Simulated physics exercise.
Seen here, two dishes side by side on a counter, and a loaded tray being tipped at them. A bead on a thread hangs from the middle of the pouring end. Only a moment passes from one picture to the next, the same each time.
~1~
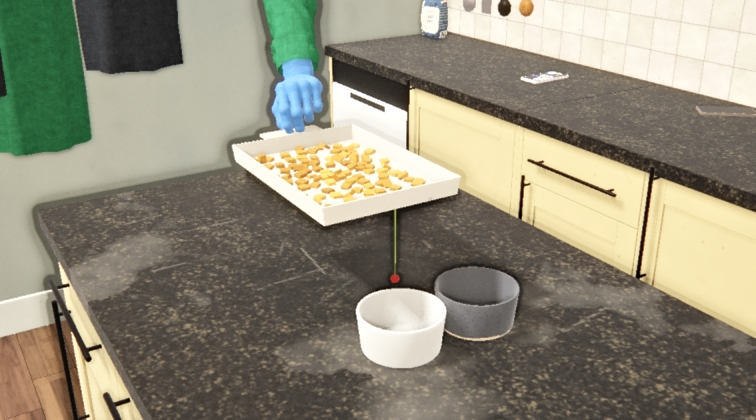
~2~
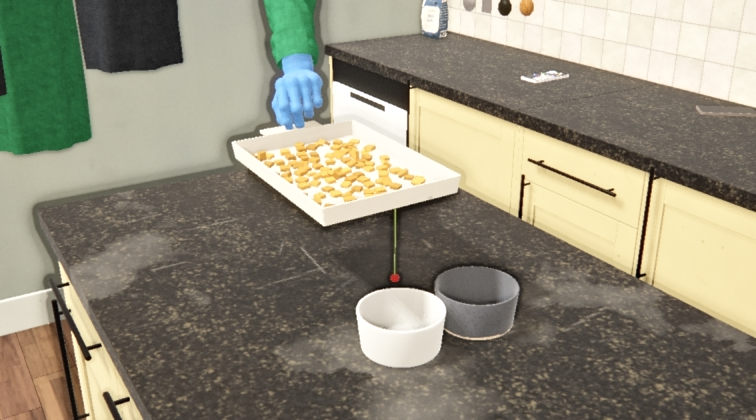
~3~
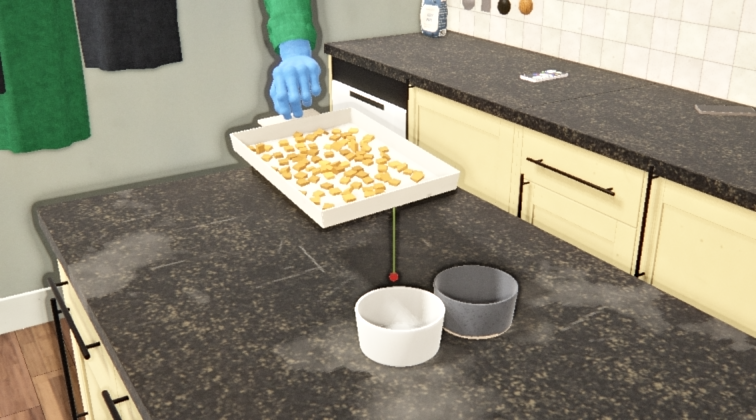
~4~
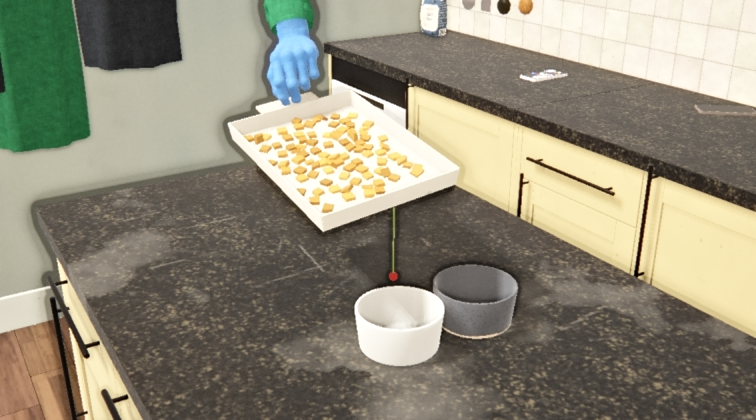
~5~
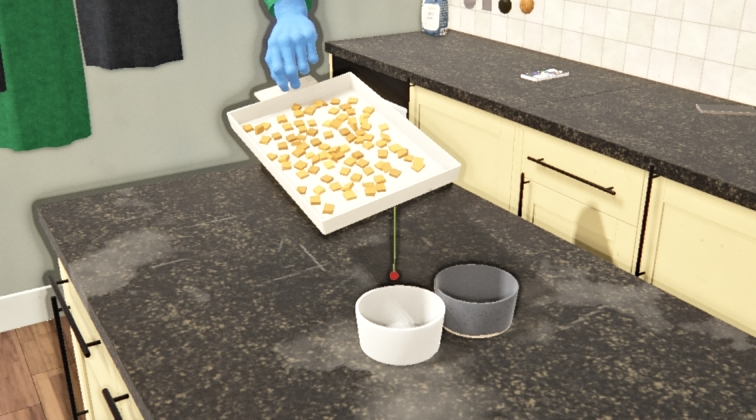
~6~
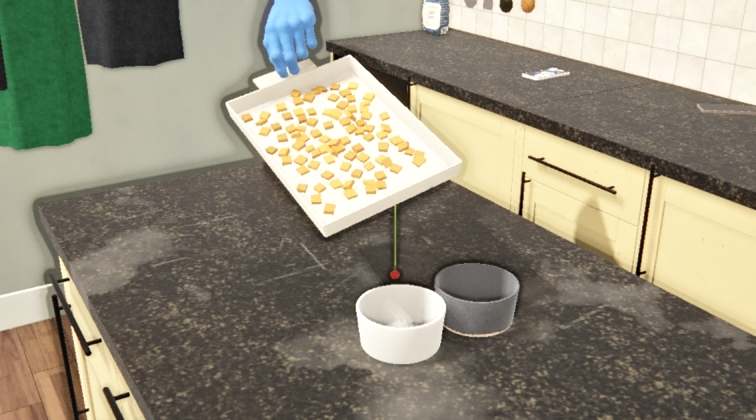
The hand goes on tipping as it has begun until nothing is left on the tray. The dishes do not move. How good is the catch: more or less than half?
The two hold only the smaller part of the load.
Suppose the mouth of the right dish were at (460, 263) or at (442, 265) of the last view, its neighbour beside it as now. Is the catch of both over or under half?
In turn: Below a half; the smaller part.
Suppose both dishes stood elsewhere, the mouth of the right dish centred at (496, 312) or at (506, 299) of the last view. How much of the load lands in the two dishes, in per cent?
First some 0, then 0 per cent.
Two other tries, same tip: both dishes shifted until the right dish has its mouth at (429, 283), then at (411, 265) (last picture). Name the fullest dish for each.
The first try: The left one. The second: The dish on the left.
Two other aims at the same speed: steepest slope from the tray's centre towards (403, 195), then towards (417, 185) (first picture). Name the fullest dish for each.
First the dish on the right, then the right one.
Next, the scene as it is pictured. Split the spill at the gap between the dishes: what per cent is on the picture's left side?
Near 100 %.
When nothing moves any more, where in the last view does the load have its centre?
Near (334, 341).
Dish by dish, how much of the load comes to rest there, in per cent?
For the left dish some 10 %, for the right dish some 0 %.
Just after the last frame, tray tipped steeply; every one on the tray.
A moment on, tray tipped past a quarter turn; roughly a third on the tray; about a tenth in the left dish; roughly a third outside both; roughly a quarter in the air.
Further on, tray tipped past a quarter turn; about a tenth in the left dish; the larger part outside both.
When it is over, tray tipped past a quarter turn; about a tenth in the left dish; not one in the right dish; the larger part outside both.
